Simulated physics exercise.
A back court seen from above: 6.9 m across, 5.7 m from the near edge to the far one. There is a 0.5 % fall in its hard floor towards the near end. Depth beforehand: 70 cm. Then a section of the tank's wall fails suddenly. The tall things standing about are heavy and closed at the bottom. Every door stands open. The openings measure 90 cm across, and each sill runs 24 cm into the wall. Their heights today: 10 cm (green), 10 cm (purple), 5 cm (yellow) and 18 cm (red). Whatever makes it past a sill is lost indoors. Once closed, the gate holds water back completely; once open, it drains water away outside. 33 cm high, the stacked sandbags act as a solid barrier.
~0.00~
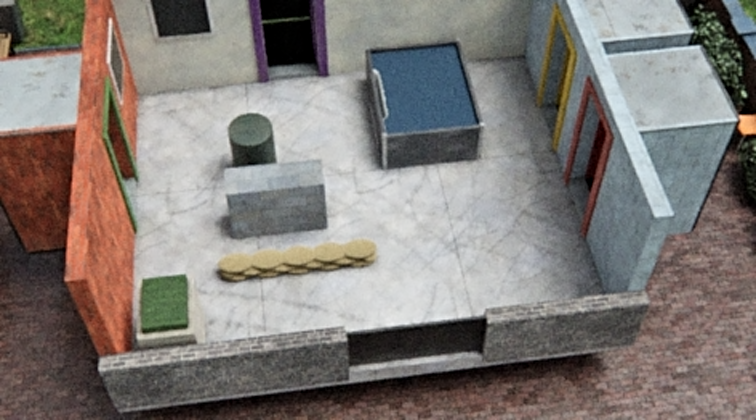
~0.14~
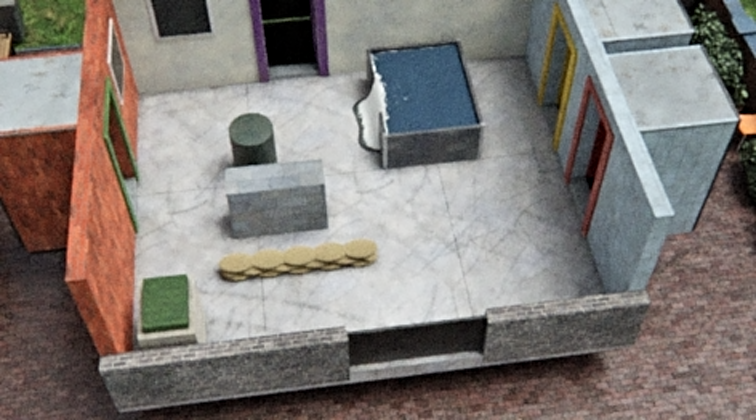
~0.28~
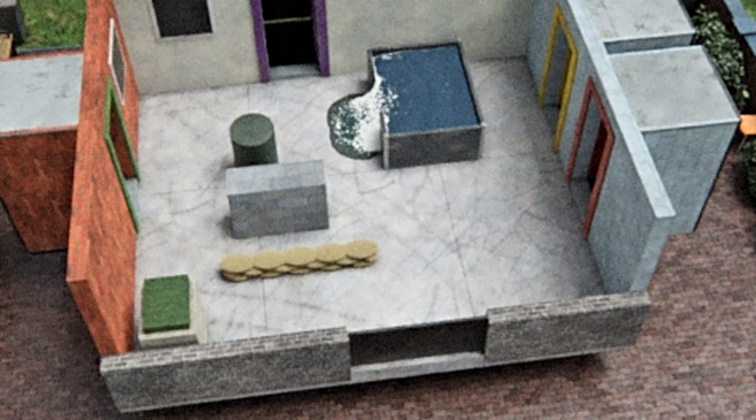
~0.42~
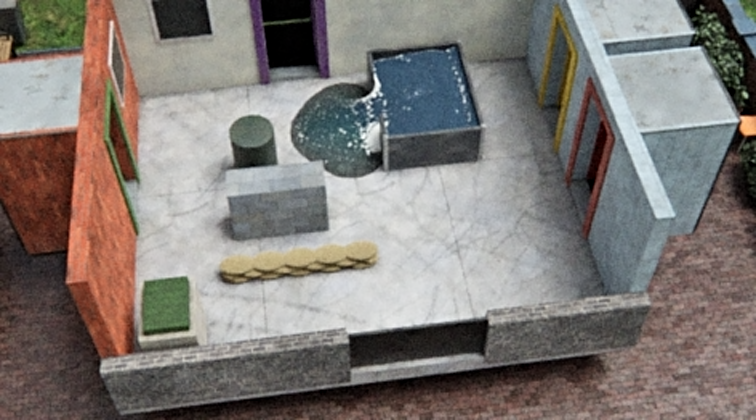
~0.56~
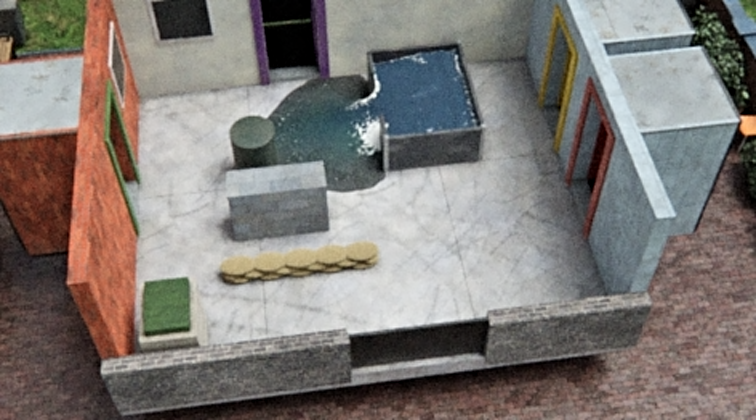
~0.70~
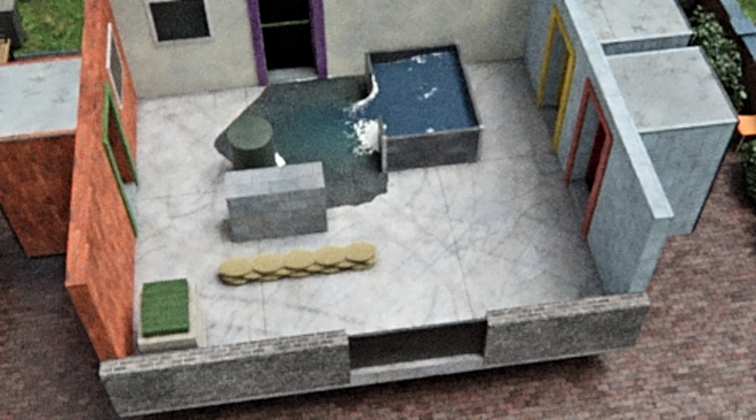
Water pouring from the left side of a raised blue tank, spreading across a pale courtyard floor and around a dark green cylinder.
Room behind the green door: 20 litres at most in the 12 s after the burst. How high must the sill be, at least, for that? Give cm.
About 13 cm.
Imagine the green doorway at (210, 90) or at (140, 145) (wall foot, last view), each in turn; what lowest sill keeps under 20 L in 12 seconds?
About 14.0 cm for the first and 24 cm for the second.
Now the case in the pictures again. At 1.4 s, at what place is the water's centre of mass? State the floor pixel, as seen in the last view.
My guess is close to (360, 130).
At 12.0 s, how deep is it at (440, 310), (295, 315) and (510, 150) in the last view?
Respectively 4 cm, 2 cm and 6 cm.
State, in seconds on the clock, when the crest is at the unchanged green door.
Peak: Close to 2.8 s.
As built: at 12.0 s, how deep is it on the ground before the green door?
It stands about 7.0 centimetres deep.
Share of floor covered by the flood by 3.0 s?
The wet part is about 35 per cent.
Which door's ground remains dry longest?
Coming last is the yellow one.
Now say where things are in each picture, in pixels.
In the first frame, still water, 70 cm deep, in the tank at (423, 89); the green door at (122, 161) is dry.
In the second frame, the gap is at (378, 114), the front 0.3 m out at (363, 141); the back of the tank holds 70 cm.
In the third frame, the front is at (334, 139), 0.8 m from the gap at (379, 115); 0.8 m2 of floor is wet, 69 cm left at the back.
In the fourth frame, the gap is at (379, 117), the front 1.4 m out at (298, 145); the back of the tank holds 62 cm.
In the fifth frame, water pours out at (379, 117) and has run 2.0 m, to a hidden place; about 5 cm deep outside, 60 cm at the back.
In the sixth frame, water pours out at (377, 117) and has run 2.7 m, to (221, 147); about 5 cm deep outside, 58 cm at the back; the green door at (122, 166), 4.2 m from the gap, is still 1.8 m from the nearest water.
After 1.4 s water covers 25 % of the floor, deepest (32 cm) near (274, 208); it has not reached the green door.
After 3.0 s water covers 35 % of the floor, deepest (28 cm) near (191, 111); 18 cm at the green door, 16 litres in over its 10 cm sill.
After 12.0 s water covers 95 % of the floor, deepest (10 cm) near (134, 388); 7 cm at the green door, 41 litres in over its 10 cm sill.
At the green door as built, the water arrived by 1.6 s and peaked near 19 cm at 2.8 s.
With a sill of 11.5 cm, 29 litres would have come in within the 12 s; with 15.5 cm, 9 litres. So under 20 litres takes about 13 cm.
